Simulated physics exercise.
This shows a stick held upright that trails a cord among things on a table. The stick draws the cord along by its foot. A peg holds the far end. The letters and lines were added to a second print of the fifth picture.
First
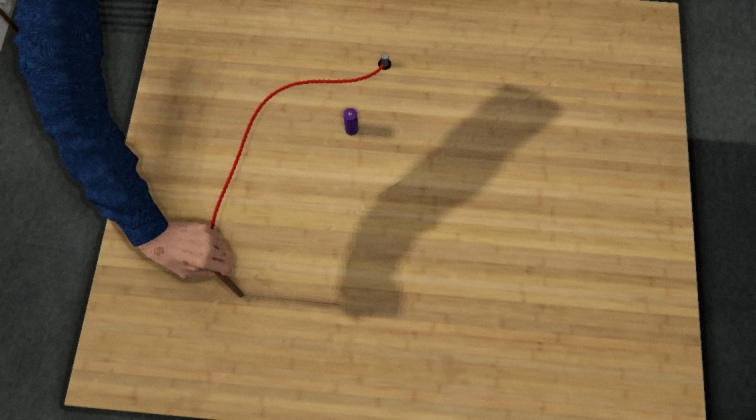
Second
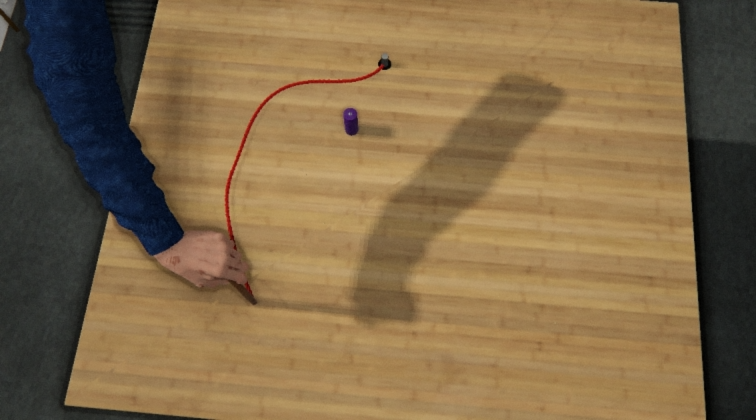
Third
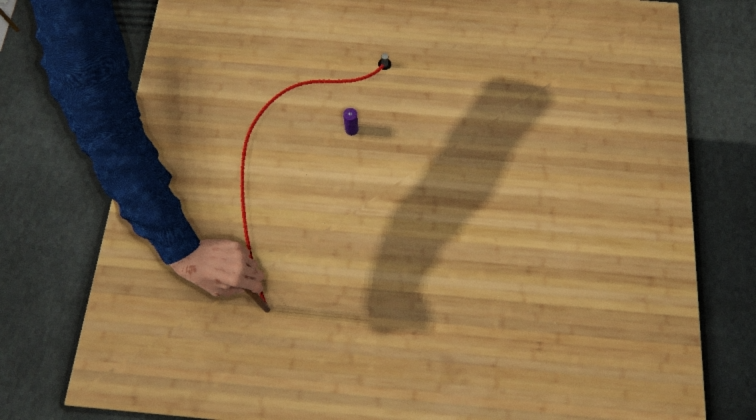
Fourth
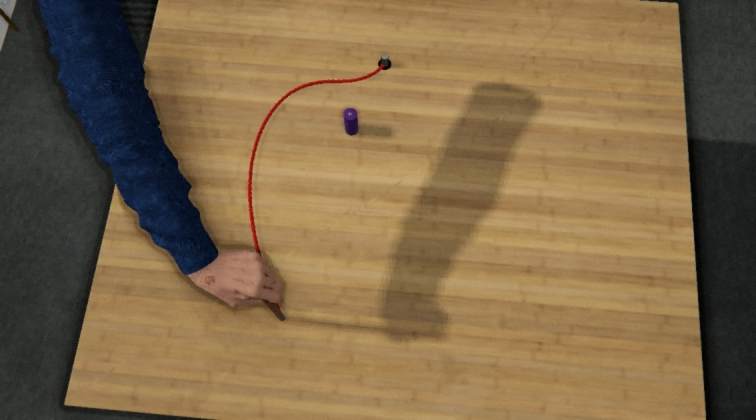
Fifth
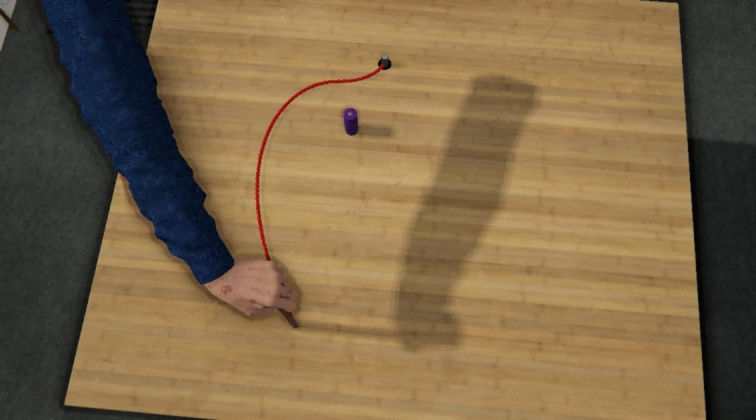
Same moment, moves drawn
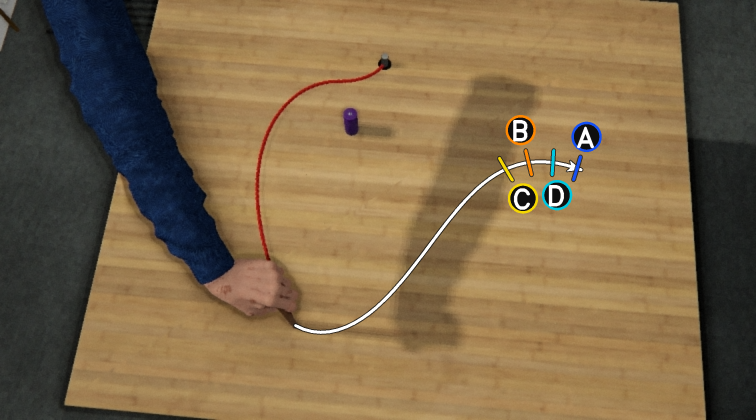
A hand in a blue sleeve moved a thin stick a short way right and slightly down a wooden table, drawing along a curved red cord fixed to a peg beyond a purple candle.
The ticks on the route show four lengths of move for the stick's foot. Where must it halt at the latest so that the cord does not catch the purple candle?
At D, and not beyond.
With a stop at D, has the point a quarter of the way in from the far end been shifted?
Yes.
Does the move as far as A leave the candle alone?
No.
On the copy, A at (577, 168); B at (529, 163); C at (506, 169); D at (553, 163); the route from (296, 326) via (441, 231) to (581, 170).
On D. First, foot of the stick (399, 285), middle of the cord (278, 169).
Then, foot of the stick (470, 196), middle of the cord (299, 168).
Finally, foot of the stick (553, 163), middle of the cord (372, 152); nothing has been touched.
By contrast, A brings the cord against the candle; B is safe but short; C is safe but short.
